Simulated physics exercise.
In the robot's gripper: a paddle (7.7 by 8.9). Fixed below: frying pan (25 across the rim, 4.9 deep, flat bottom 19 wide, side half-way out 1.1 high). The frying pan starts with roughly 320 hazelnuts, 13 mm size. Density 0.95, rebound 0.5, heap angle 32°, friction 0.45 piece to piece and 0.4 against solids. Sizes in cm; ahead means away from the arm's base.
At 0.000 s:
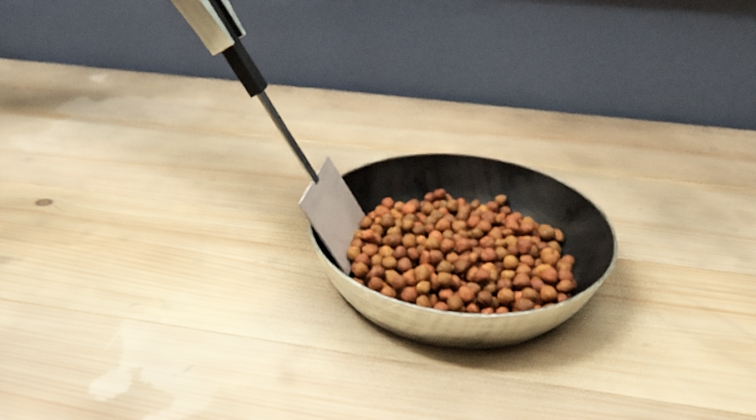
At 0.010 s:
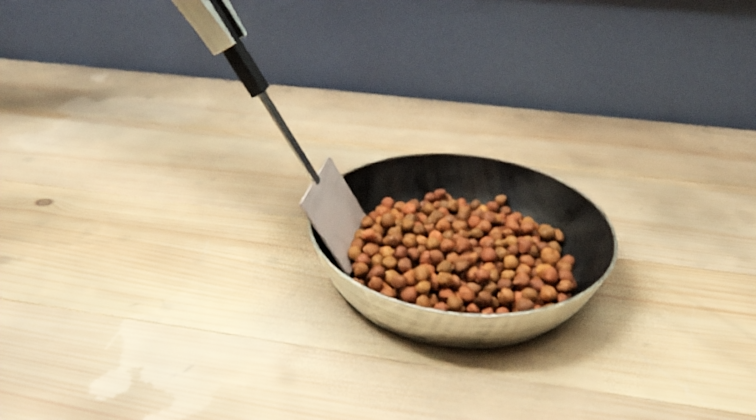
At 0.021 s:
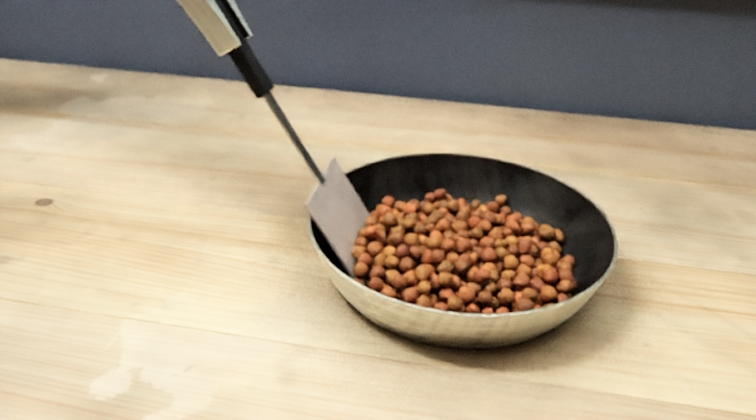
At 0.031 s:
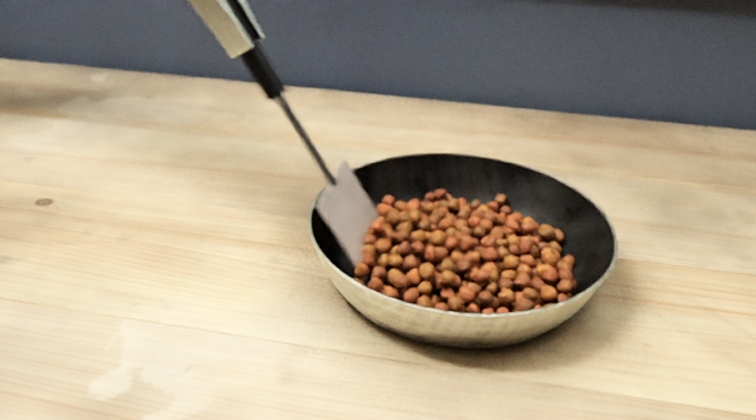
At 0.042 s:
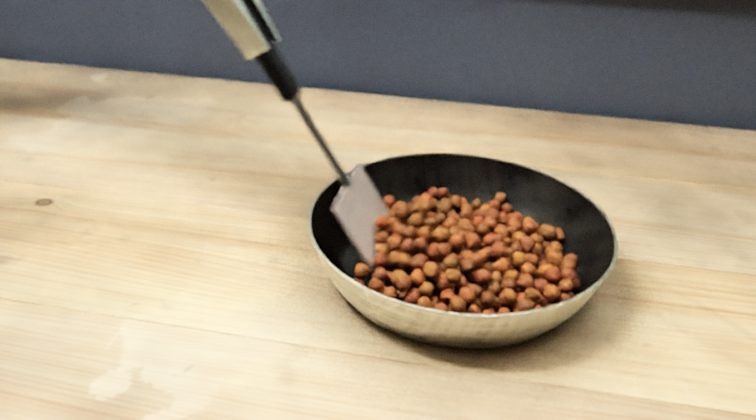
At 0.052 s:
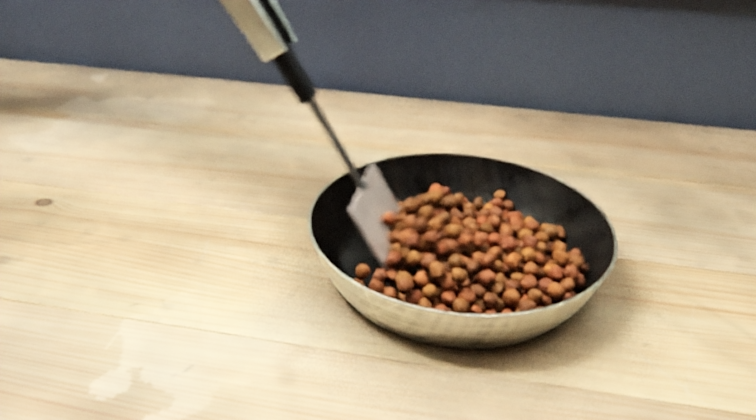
A flat paddle held by a robot's gripper started against the left side of a frying pan of hazelnuts, then slid a short way right, pushing the nearest nuts into the heap.
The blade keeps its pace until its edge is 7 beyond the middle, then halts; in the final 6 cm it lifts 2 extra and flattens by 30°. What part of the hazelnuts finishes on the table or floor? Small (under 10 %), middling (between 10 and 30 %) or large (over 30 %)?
Share on the table or floor: Middling (between 10 and 30 %).
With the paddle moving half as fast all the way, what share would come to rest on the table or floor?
It would be near 0 per cent.
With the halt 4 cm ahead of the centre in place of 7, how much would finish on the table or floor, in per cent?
In that case some 5 per cent.
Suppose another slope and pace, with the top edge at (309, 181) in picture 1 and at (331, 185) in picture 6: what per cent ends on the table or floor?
Some 0 per cent.
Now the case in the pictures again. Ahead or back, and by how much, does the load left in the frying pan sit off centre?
About 4.5 cm ahead.
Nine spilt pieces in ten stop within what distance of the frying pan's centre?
Some 45 cm.
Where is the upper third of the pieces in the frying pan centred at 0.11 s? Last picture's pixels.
Around (495, 235).
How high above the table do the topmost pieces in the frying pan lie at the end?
Some 5.5 cm.
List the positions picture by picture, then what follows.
In the first frame, paddle top edge at (314, 178), sloping 59°; upper third of the load around (452, 247), from x 350 to 570, top at y 195; 319 in the frying pan.
In the second frame, paddle top edge at (315, 178), sloping 59°; upper third of the load around (452, 246), from x 350 to 570, top at y 195.
In the third frame, paddle top edge at (320, 179), sloping 59°; upper third of the load around (445, 246), from x 350 to 570, top at y 195.
In the fourth frame, paddle top edge at (331, 181), sloping 59°; upper third of the load around (440, 246), from x 350 to 570, top at y 195.
In the fifth frame, paddle top edge at (346, 183), sloping 59°; upper third of the load around (443, 242), from x 350 to 570, top at y 190.
In the sixth frame, paddle top edge at (362, 185), sloping 59°; upper third of the load around (446, 240), from x 355 to 580, top at y 190; 319 in the frying pan.
After 0.08 s, sloping 59°, highest piece 8 above the table; 319 in the frying pan.
After 0.11 s, sloping 51°, highest piece 9 above the table; 319 in the frying pan.
After 0.32 s, sloping 29°, highest piece 11 above the table; 272 in the frying pan, 36 on the table or floor, 11 on the blade or in flight.
After 1.37 s, sloping 29°, highest piece 5 above the table; 271 in the frying pan, 48 on the table or floor.
At rest, 271 in the frying pan, 48 on the table or floor. That is 15 % on the table or floor.
